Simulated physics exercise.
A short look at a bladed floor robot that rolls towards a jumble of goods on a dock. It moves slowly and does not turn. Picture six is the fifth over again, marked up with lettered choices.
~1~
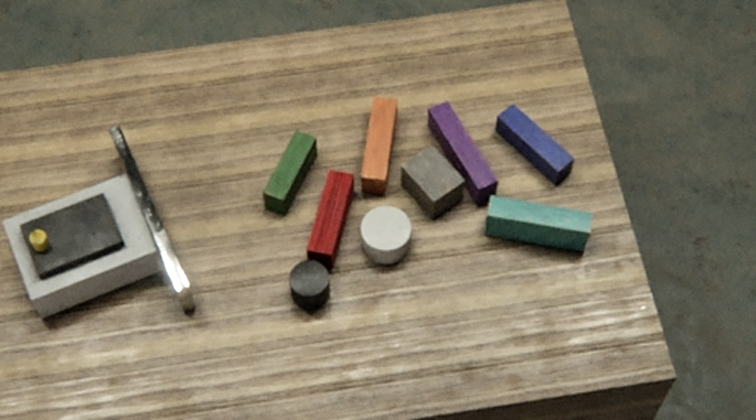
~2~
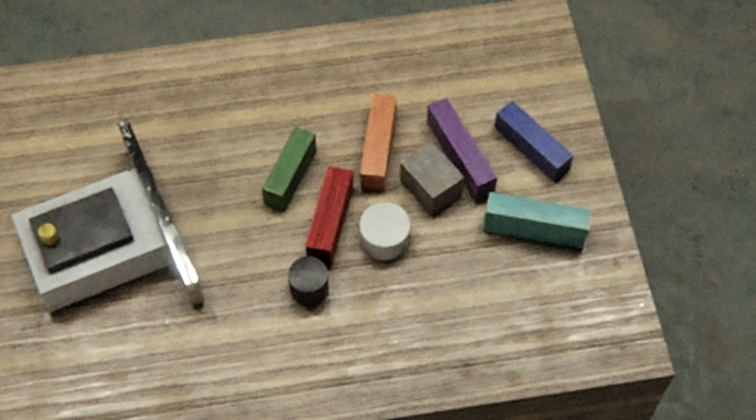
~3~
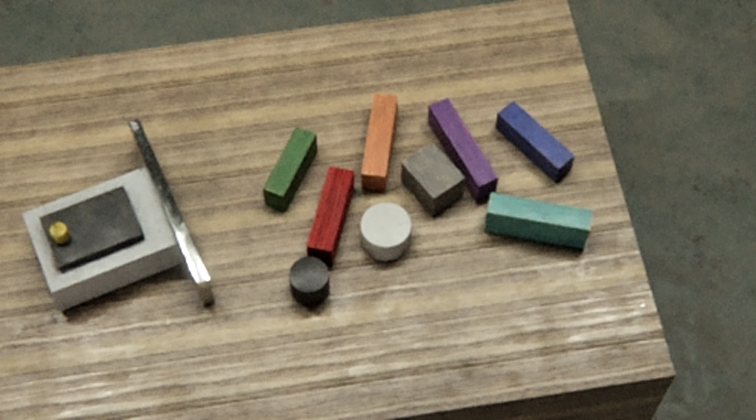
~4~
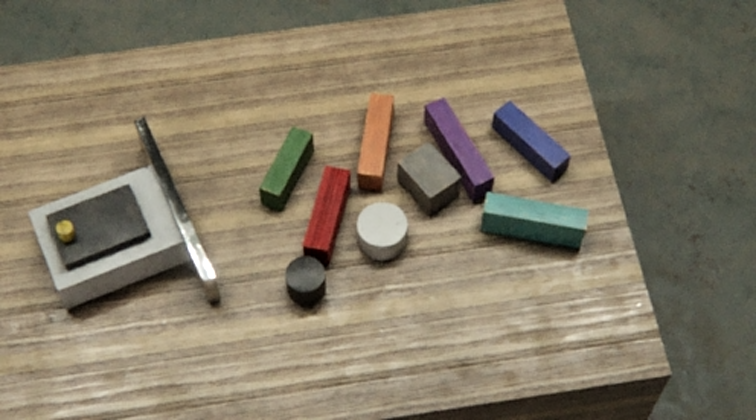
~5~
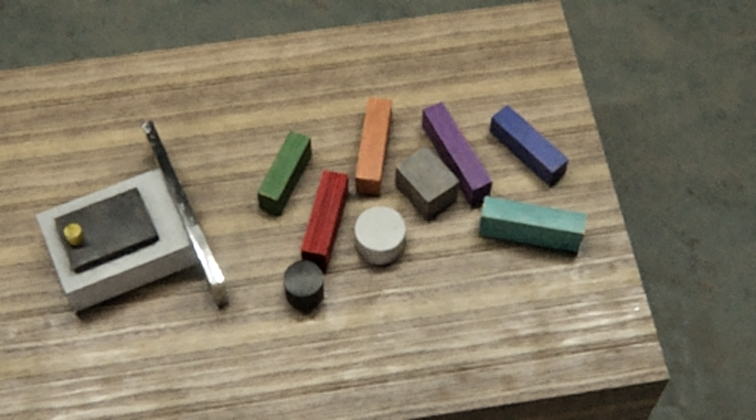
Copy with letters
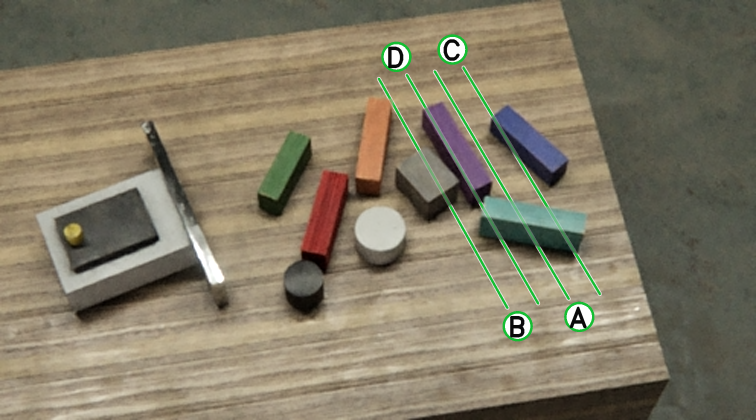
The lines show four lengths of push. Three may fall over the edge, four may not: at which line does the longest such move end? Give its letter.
Line C.
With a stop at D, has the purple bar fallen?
By then, no.
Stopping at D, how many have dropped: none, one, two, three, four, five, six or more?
In all, none.
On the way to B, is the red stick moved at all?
Yes.
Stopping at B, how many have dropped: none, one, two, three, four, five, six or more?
In all, none.
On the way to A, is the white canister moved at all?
By then, yes.
On the marked copy, A at (499, 179); B at (440, 188); C at (528, 175); D at (469, 183).
Following C. Soon after the start, robot (241, 208); black canister (374, 275); green bar (311, 158).
Later, robot (367, 190); turquoise bar (589, 222); blue bar (543, 136).
In the end, robot (466, 176); turquoise bar over the edge; blue bar over the edge; two fallen.
As for the rest, A is within the limit but short; B is within the limit but short; D is within the limit but short.
